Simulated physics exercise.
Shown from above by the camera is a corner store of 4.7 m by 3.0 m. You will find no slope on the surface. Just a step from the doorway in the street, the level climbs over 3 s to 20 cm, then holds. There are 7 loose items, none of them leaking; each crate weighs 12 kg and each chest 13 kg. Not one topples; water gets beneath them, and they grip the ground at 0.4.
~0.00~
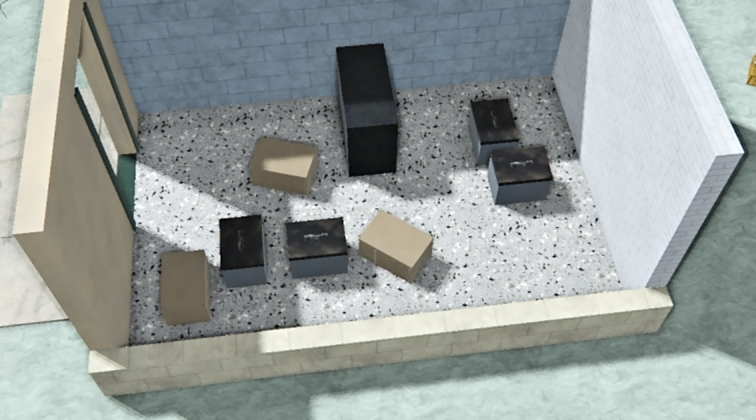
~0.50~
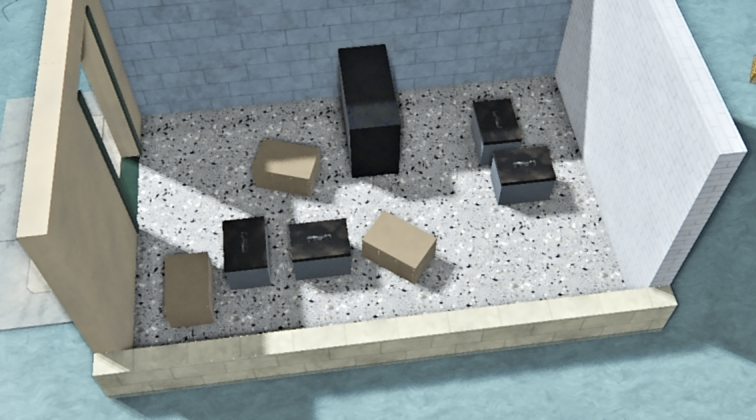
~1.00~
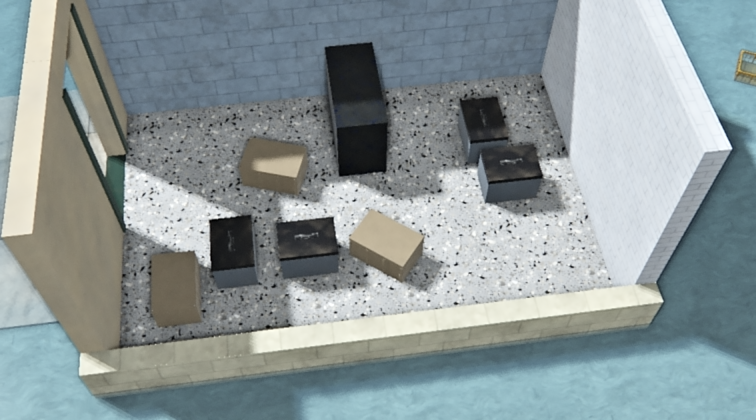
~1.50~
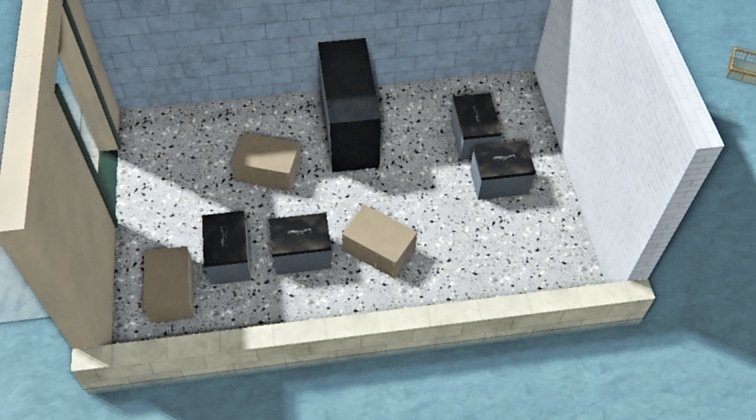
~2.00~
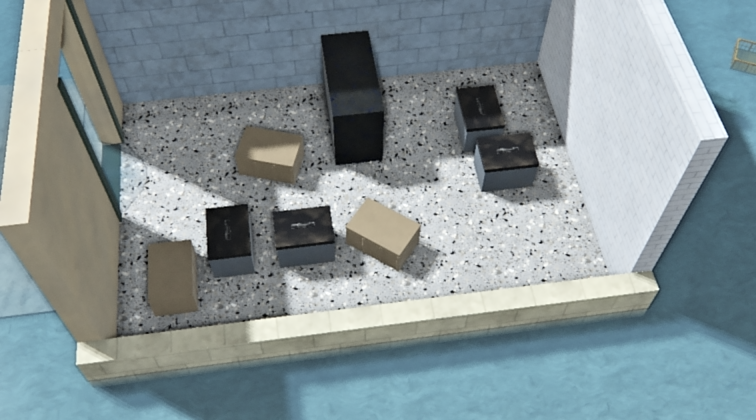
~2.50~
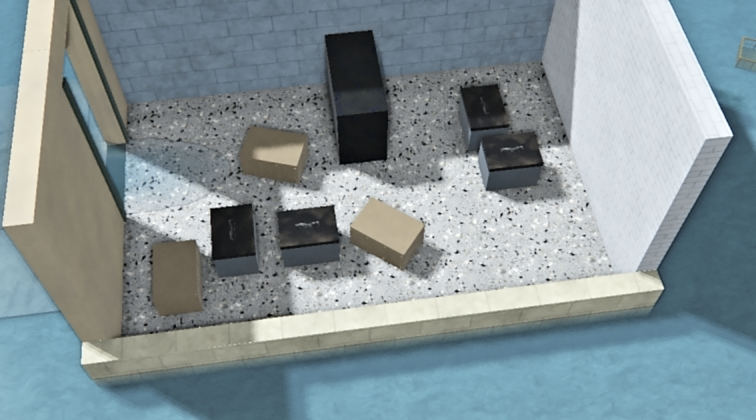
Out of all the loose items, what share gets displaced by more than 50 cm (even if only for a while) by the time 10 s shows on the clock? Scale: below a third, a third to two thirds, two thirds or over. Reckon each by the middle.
The share that gets pushed that far will be a third to two thirds.
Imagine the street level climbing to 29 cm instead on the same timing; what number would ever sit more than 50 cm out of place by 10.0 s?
Under that setup the answer is 7.
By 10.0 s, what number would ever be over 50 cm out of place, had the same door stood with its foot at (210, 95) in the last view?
Result: 5 of them.
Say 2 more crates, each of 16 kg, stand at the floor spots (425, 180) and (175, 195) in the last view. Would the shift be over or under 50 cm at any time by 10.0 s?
First one stays within it, second one goes beyond it.
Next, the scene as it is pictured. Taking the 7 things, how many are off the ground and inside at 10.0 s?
Total: 4.
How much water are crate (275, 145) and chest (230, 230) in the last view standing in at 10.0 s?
I'd estimate 7 cm for the first and 6 cm for the second.
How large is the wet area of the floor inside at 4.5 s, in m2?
Near 5.5 m2 in all.
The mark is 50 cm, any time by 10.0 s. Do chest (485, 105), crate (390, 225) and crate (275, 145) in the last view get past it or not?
Result, in order: Stayed within / exceeded / exceeded.
After 3.5 s 0 of 7 are over 50 cm from their spots; 0 afloat.
After 4.5 s 0 of 7 are over 50 cm from their spots; 0 afloat.
After 7.0 s 1 of 7 are over 50 cm from their spots; 1 afloat.
After 10.0 s 3 of 7 are over 50 cm from their spots, and 3 have been at some point; 4 afloat.
